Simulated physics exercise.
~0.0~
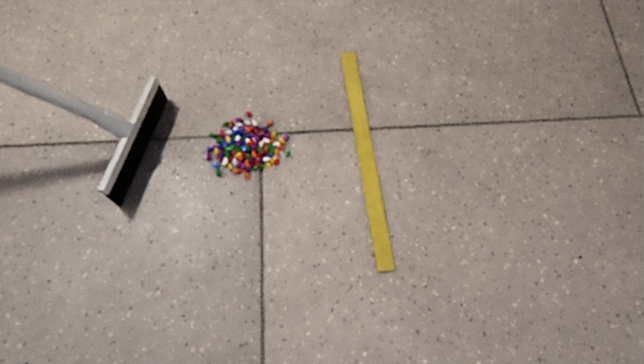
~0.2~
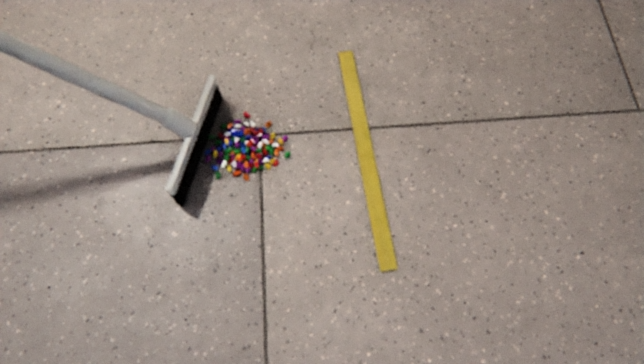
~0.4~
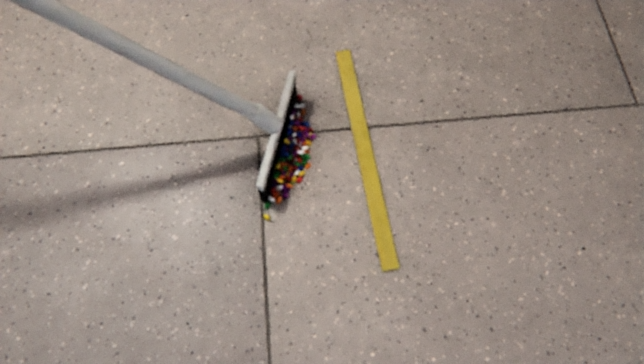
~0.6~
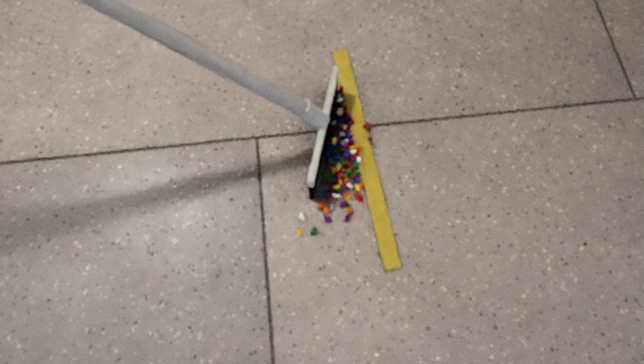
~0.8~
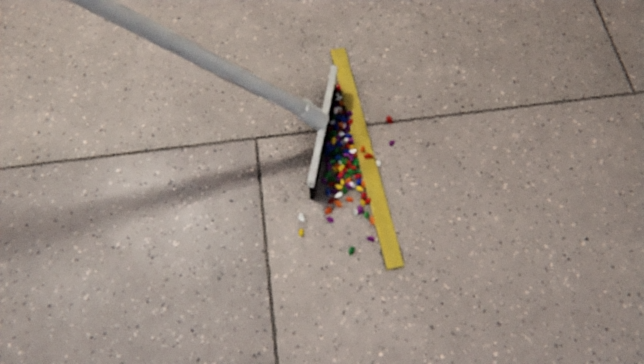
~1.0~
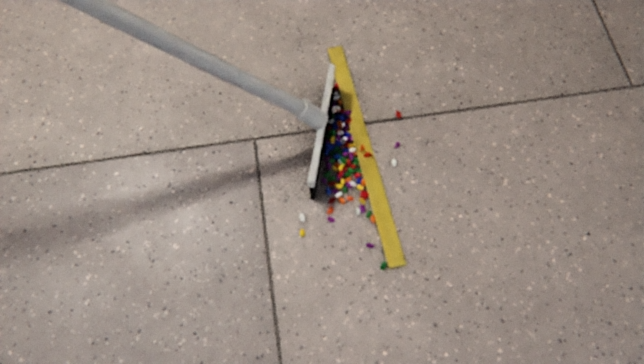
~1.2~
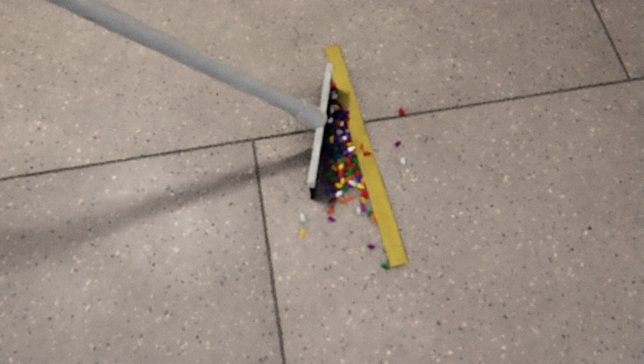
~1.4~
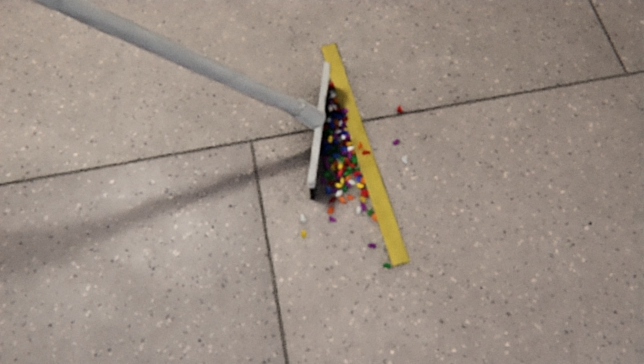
Squeegee pushing a pile of colourful jelly beans rightwards across a tiled floor, stopping with most beans short of a yellow strip.
